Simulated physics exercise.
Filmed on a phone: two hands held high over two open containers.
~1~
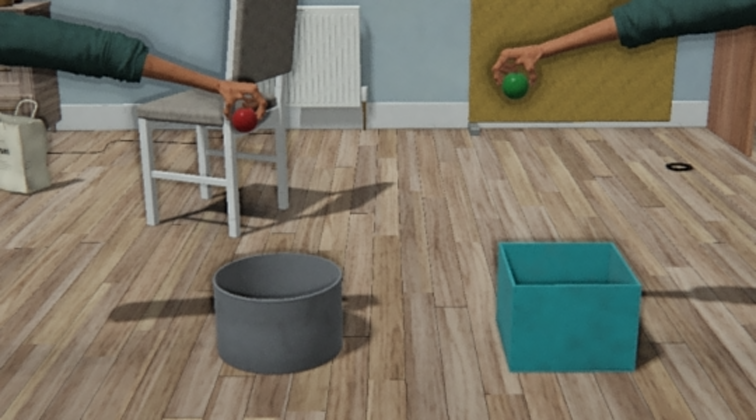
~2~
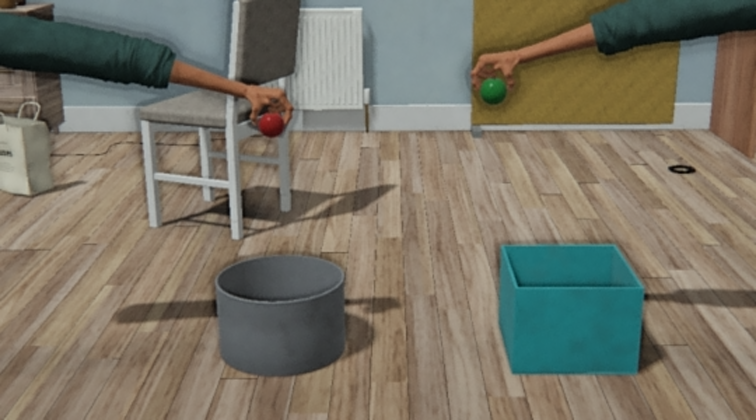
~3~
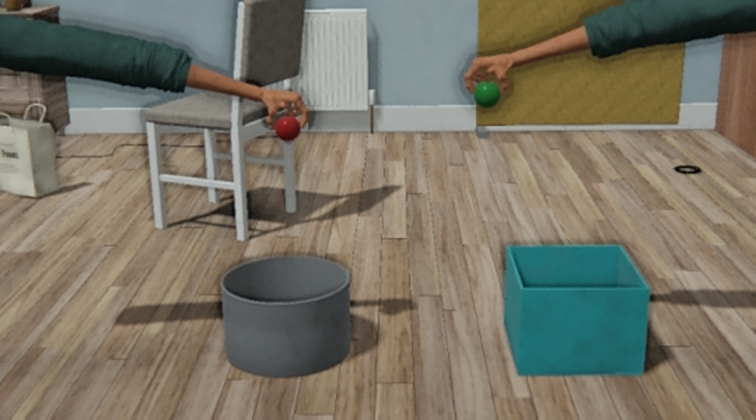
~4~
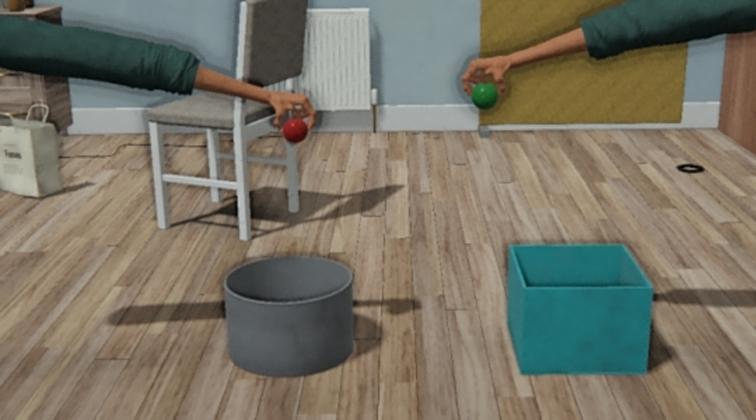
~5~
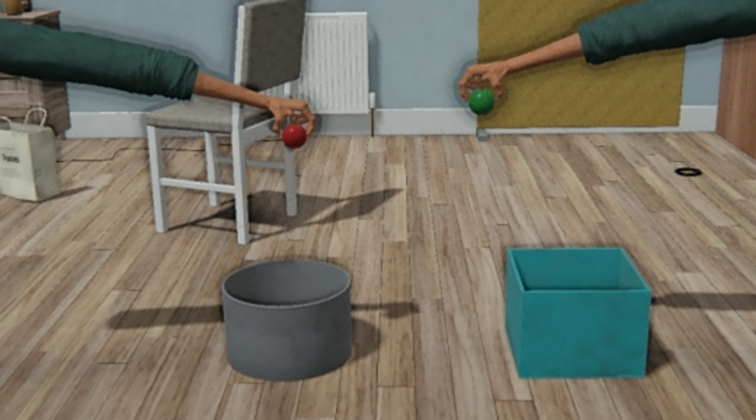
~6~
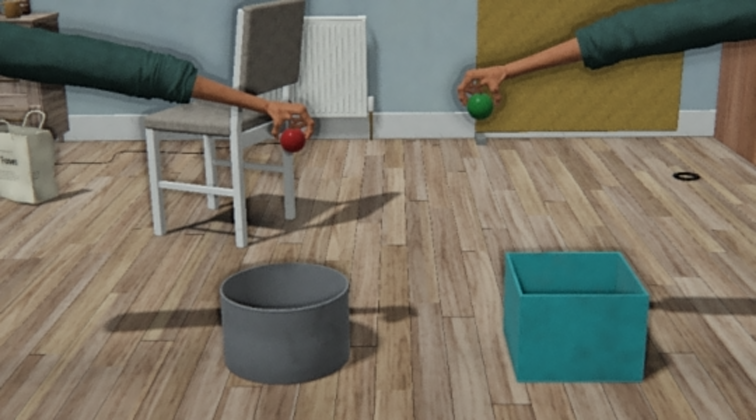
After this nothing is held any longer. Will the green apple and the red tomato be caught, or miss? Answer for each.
The green apple misses and the red tomato lands inside.
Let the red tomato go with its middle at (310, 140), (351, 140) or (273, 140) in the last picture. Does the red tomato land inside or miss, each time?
One after another: It lands inside; is not caught; drops into the container.
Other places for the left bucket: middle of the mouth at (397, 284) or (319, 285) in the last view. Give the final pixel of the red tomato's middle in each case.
About (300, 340) and (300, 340).
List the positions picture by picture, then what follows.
The first frame shows still on the way; green apple (515, 86); red tomato (245, 120); left bucket (279, 311).
The second frame shows still on the way; red tomato (272, 125); right basket (566, 307).
The third frame shows still on the way; green apple (487, 94); left bucket (287, 314).
The fourth frame shows still on the way; red tomato (295, 130); right basket (575, 307).
The fifth frame shows still on the way; green apple (482, 102); left bucket (288, 317).
The sixth frame shows in place, still held; green apple (480, 106); red tomato (293, 140); right basket (571, 314).
Then, 0.22 s on from there, green apple on its way down near (479, 165); red tomato on its way down near (295, 197).
Then, 0.36 s on from there, green apple on its way down near (477, 283); red tomato on its way down near (299, 312).
In the end, the green apple falls beside it, near (475, 344); the red tomato is caught, near (301, 342).
